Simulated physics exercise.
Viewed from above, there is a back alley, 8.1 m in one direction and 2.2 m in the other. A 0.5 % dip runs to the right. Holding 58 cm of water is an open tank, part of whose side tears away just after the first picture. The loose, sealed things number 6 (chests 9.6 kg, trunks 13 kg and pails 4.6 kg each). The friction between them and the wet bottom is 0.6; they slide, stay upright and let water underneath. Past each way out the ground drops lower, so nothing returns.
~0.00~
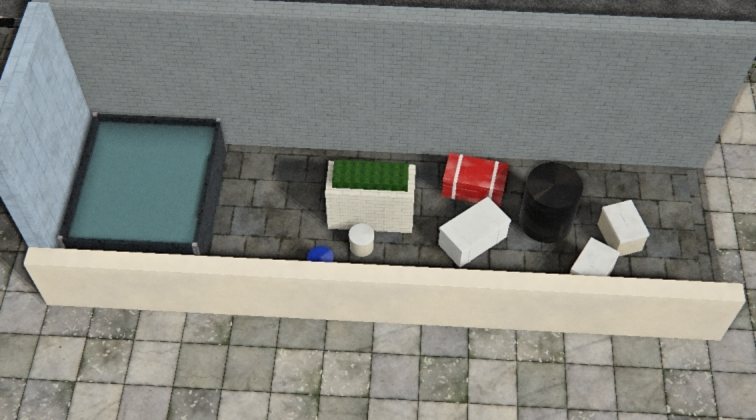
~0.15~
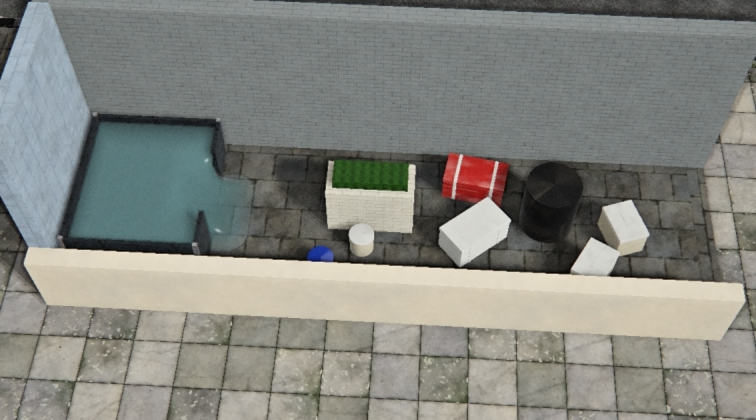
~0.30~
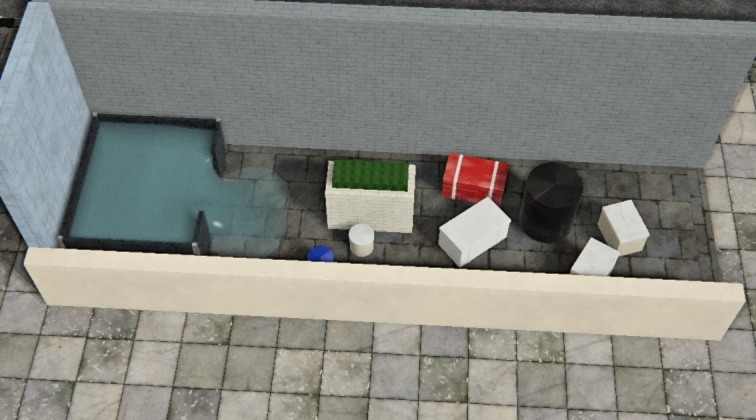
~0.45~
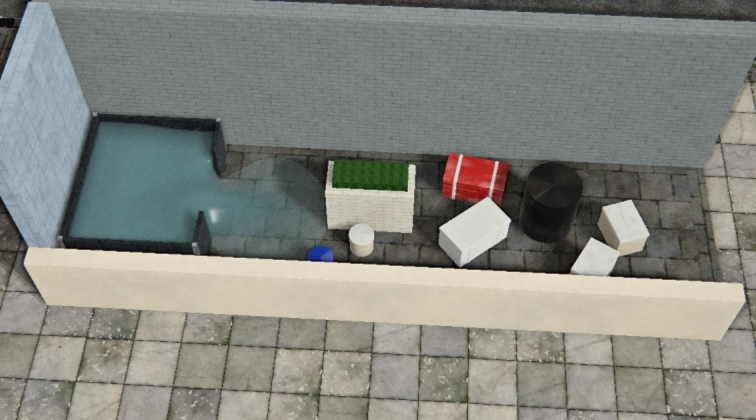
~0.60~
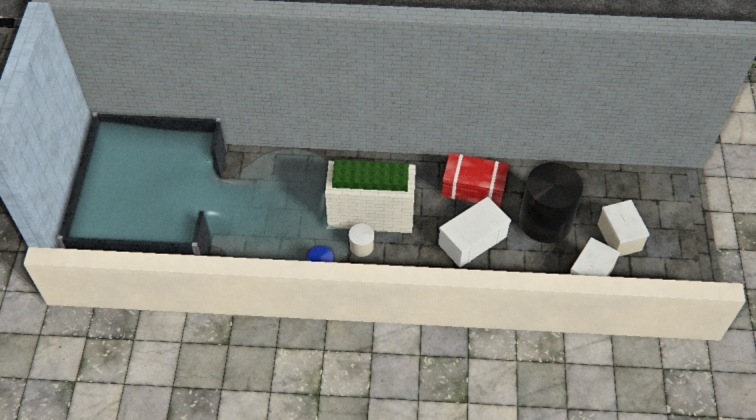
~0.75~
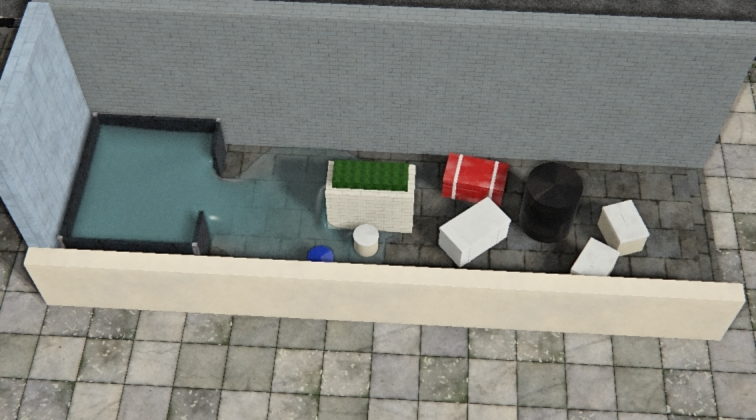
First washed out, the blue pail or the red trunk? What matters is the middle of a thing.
The blue one goes first.
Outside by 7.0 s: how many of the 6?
The count is 5.
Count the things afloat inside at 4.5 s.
At that time the total is 2.
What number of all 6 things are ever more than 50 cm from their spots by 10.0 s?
5.
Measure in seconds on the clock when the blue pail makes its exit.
That happens at about 4.0 s.
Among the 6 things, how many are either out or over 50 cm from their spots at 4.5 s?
By that point, 5.
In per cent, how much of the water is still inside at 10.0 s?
Around 54 per cent of the water is still in there.
After 2.0 s the blue pail is near (470, 254), 1.9 m from its start, afloat; the red trunk is near (496, 175), 0.3 m from its start, aground; 0 of 6 are out; 2 afloat.
After 4.5 s the blue pail has gone out (at 3.8 s); the red trunk is near (511, 161), 0.5 m from its start, afloat; 4 of 6 are out; 2 afloat.
After 7.0 s the blue pail has gone out (at 3.8 s); the red trunk is near (511, 163), 0.5 m from its start, afloat; 5 of 6 are out; 1 afloat.
After 10.0 s the blue pail has gone out (at 3.8 s); the red trunk is near (511, 164), 0.5 m from its start, afloat; 5 of 6 are out; 1 afloat.
